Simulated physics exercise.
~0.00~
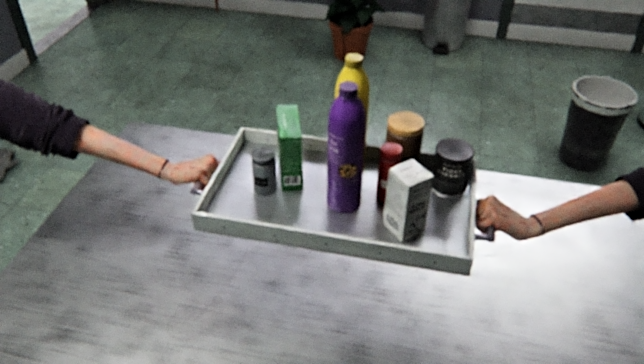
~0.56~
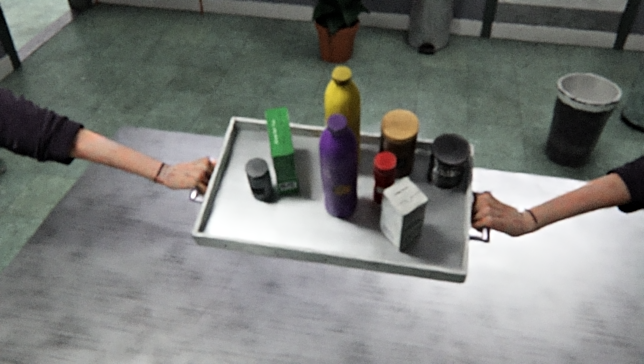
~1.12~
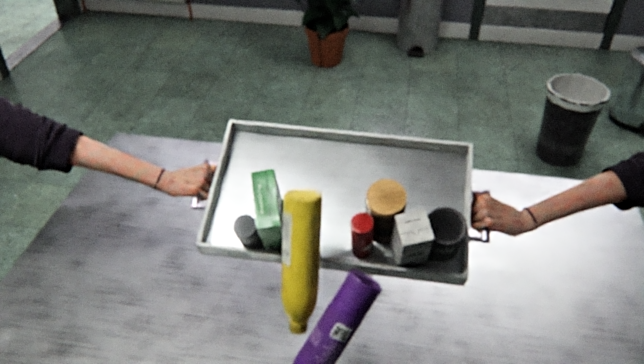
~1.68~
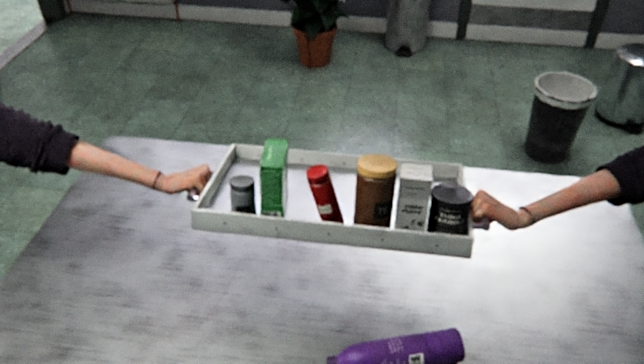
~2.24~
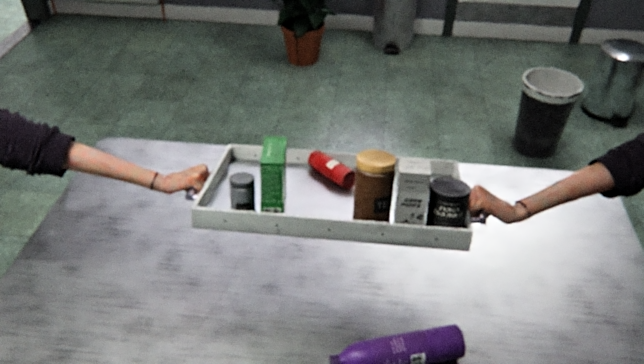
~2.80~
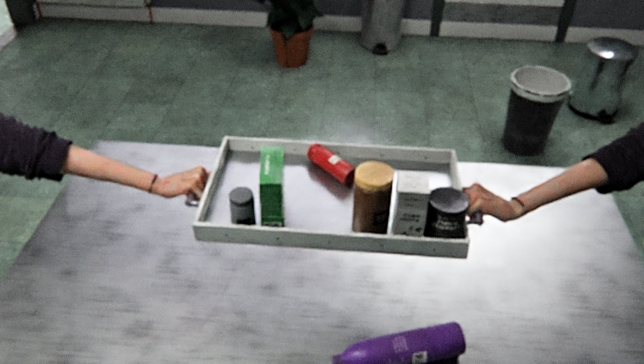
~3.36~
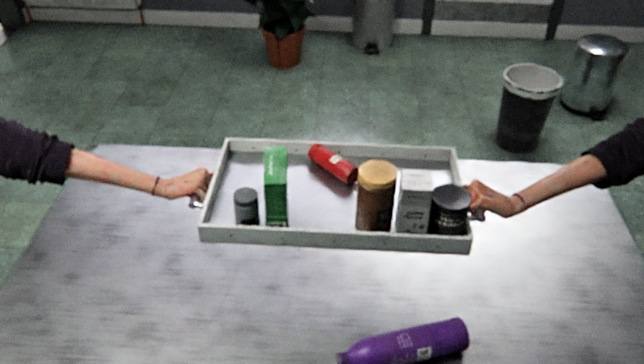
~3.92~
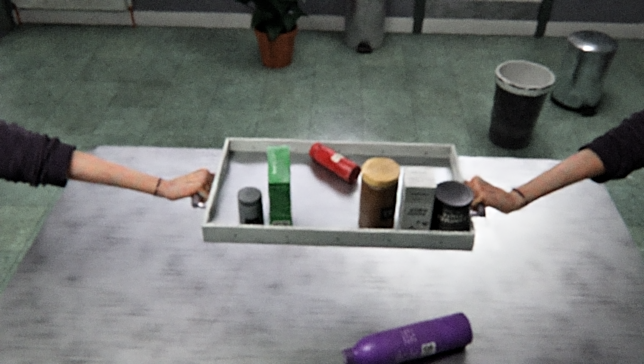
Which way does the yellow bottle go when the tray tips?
The yellow bottle moves down the view, sliding and toppling over the near edge of the tray.
